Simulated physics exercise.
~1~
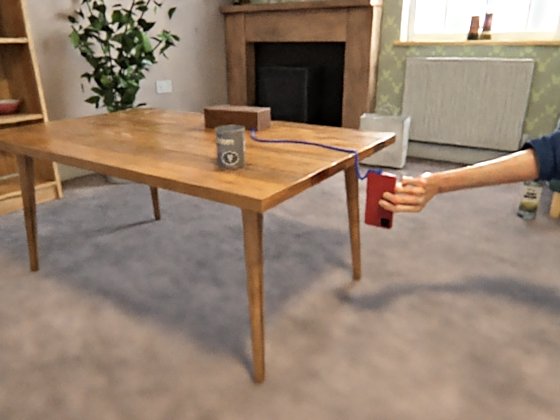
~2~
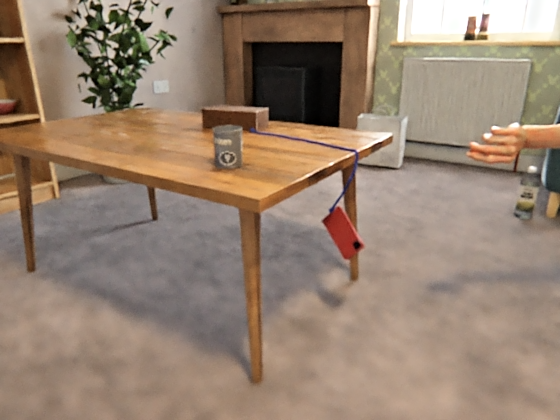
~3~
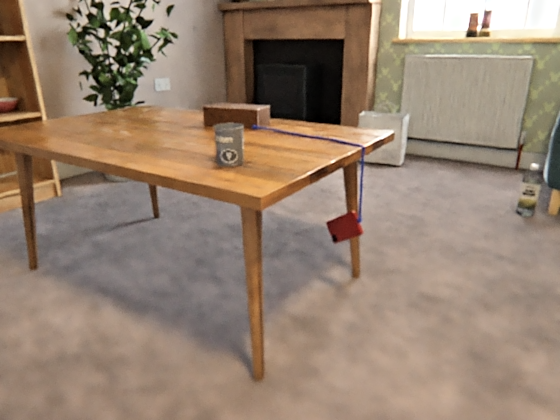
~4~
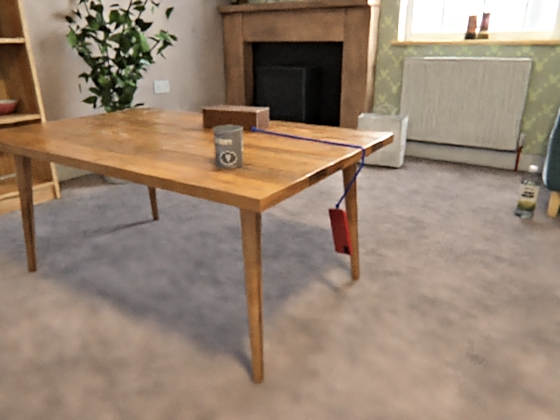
Red phone on a blue cord dropping from a hand and dangling below the table edge, brick and grey cup staying still.
